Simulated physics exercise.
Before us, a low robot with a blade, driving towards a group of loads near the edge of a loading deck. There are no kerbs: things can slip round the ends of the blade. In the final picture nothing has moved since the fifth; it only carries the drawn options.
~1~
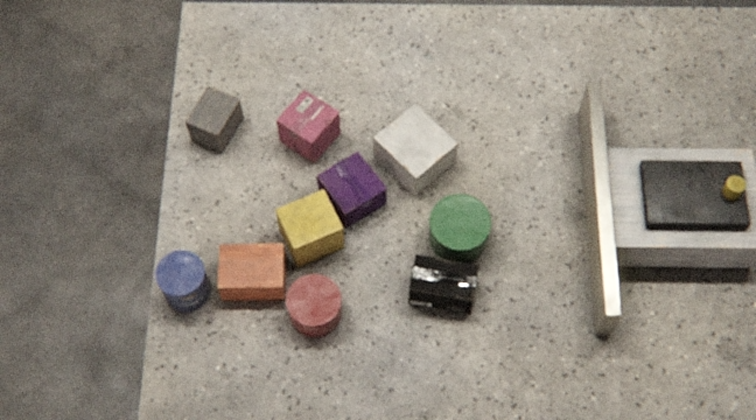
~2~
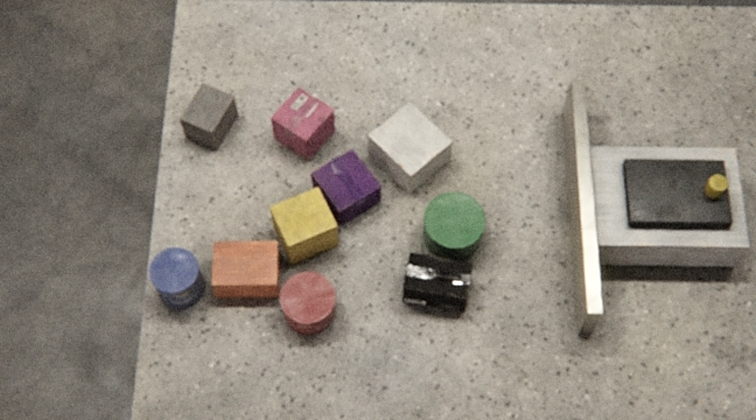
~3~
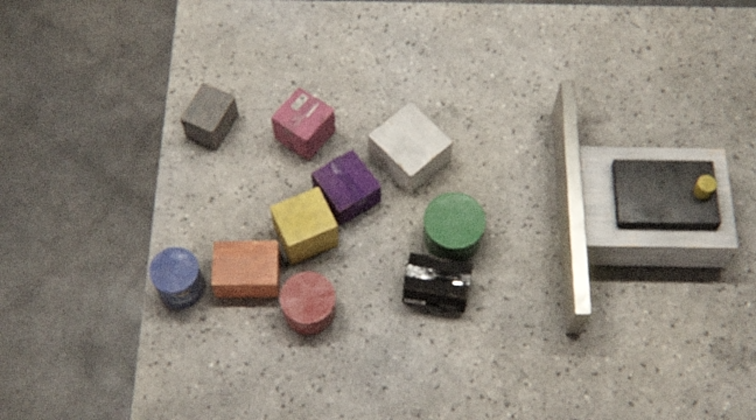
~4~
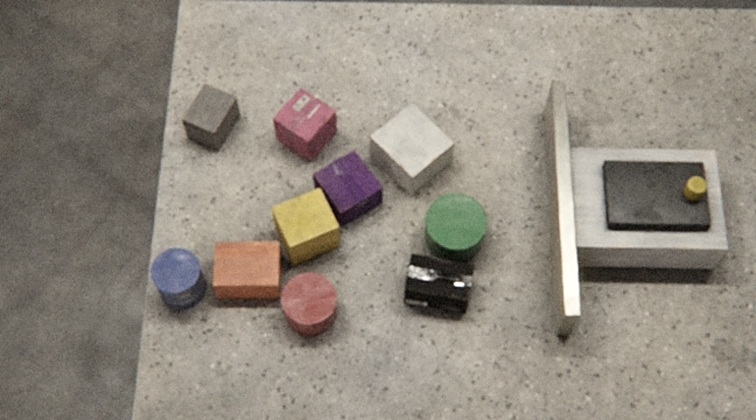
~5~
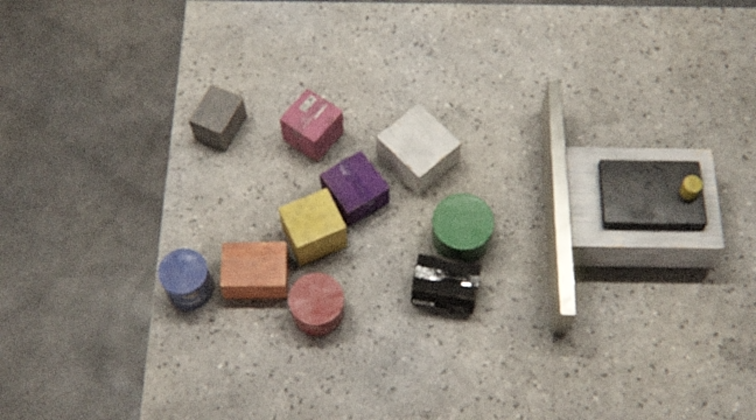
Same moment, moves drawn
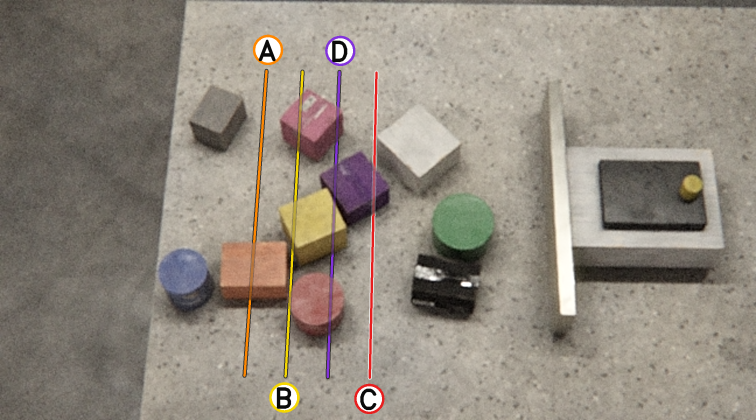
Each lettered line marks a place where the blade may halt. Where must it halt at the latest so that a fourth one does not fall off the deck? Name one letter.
At A, and not beyond.
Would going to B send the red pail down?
By then, no.
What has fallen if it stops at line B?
The blue pail.
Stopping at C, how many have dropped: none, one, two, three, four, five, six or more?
In all, none.
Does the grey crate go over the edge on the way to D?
By then, no.
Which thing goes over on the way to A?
The blue pail.
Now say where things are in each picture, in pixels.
The first frame shows black box (444, 285); red pail (315, 306); purple box (352, 190).
The second frame shows robot (669, 192); green pail (454, 228).
The third frame shows robot (657, 193); grey crate (210, 117).
The fourth frame shows robot (648, 194); orange crate (248, 270).
The fifth frame shows robot (644, 193); pink parcel (313, 125); black box (446, 284); red pail (317, 305).
On the copy, A at (256, 213); B at (295, 214); C at (373, 215); D at (334, 215).
On A. First, robot (534, 191); black box (410, 286); white crate (399, 148).
Then, robot (422, 190); blue pail (167, 275); grey crate (213, 116).
Finally, robot (340, 188); blue pail over the edge; orange crate (150, 302); one fallen.
By contrast, B is within the limit but short; C is within the limit but short; D is within the limit but short.
